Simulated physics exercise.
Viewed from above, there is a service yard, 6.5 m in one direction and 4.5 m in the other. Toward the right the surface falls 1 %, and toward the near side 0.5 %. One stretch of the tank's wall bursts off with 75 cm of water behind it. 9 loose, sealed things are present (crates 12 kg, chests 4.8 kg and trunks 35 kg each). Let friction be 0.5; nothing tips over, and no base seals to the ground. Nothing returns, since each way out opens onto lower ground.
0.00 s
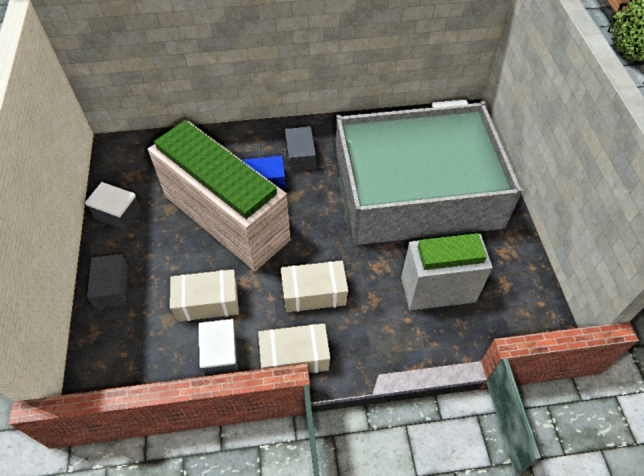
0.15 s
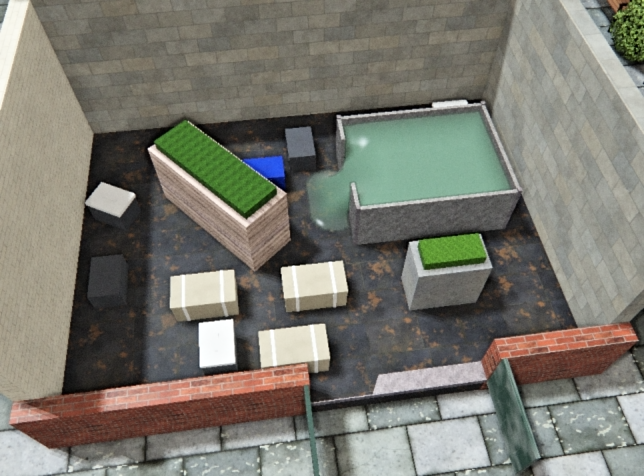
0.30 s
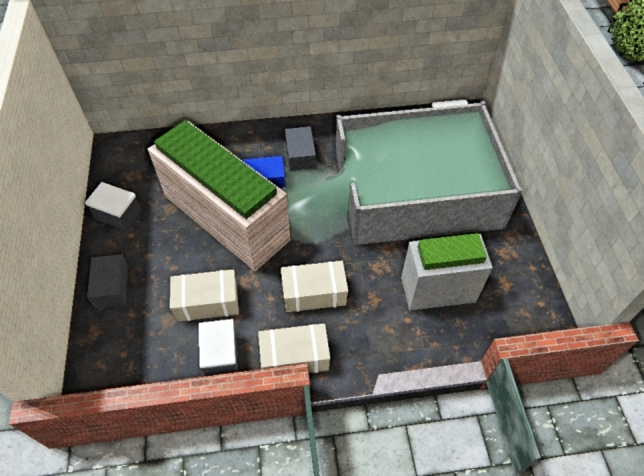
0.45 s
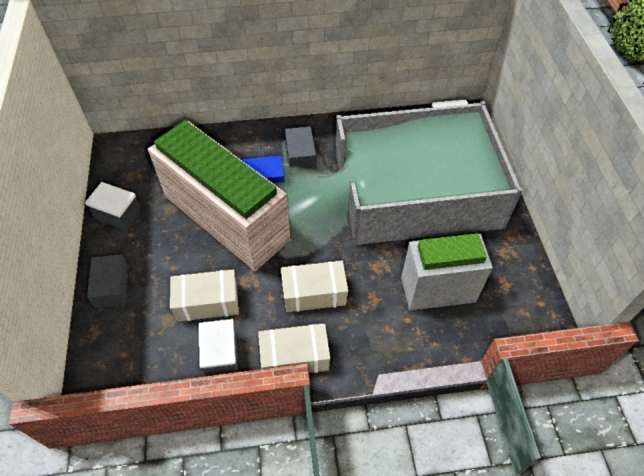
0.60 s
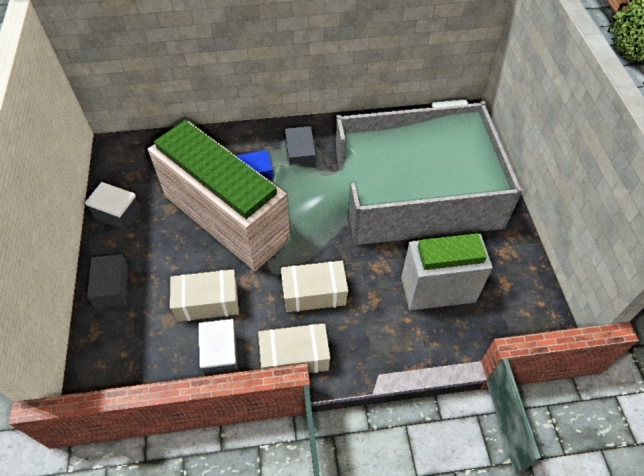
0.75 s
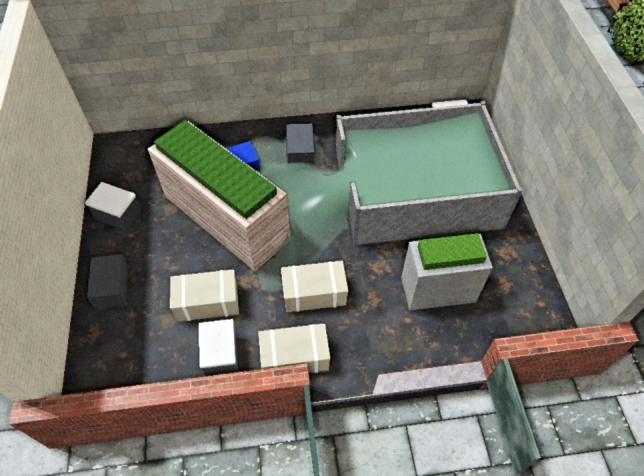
A large grey-walled tank of green water stands at the right of a walled yard with a dark, stained floor, seen from above by a still camera. Left of it are a long brick planter topped with green, a blue crate, and grey, white and cream blocks. A gap opens in the tank's left wall, water spreads leftward to the planter, and the blue crate shifts slightly left behind it.
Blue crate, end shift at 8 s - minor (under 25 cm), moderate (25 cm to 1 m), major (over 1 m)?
I'm guessing it covers a long distance.
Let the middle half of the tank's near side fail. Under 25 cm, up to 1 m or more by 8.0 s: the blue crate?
I'd expect the blue crate to have remained in place.
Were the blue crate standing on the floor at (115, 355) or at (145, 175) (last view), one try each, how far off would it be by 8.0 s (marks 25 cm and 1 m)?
One try each gives this: It wanders off a long way, then it wanders off a long way.
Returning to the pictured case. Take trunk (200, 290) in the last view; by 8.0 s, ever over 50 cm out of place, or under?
Its shift stays inside the threshold.
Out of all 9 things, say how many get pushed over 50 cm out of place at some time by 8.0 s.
The total is 7.
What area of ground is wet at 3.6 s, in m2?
Roughly 23 m2.
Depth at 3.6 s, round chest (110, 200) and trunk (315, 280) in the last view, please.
Depths: Near 3 cm, then near 6 cm.
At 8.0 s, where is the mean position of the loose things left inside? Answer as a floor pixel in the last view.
I'd say about (321, 266) in the last view.
After 1.6 s the blue crate is near (152, 123), 1.9 m from its start, afloat; 0 of 9 are out; 1 afloat.
After 3.6 s the blue crate is near (176, 225), 1.5 m from its start, aground; 0 of 9 are out; 2 afloat.
After 5.6 s the blue crate is near (184, 234), 1.5 m from its start, afloat; 0 of 9 are out; 5 afloat.
After 8.0 s the blue crate is near (157, 249), 2.0 m from its start, afloat; 0 of 9 are out; 6 afloat.
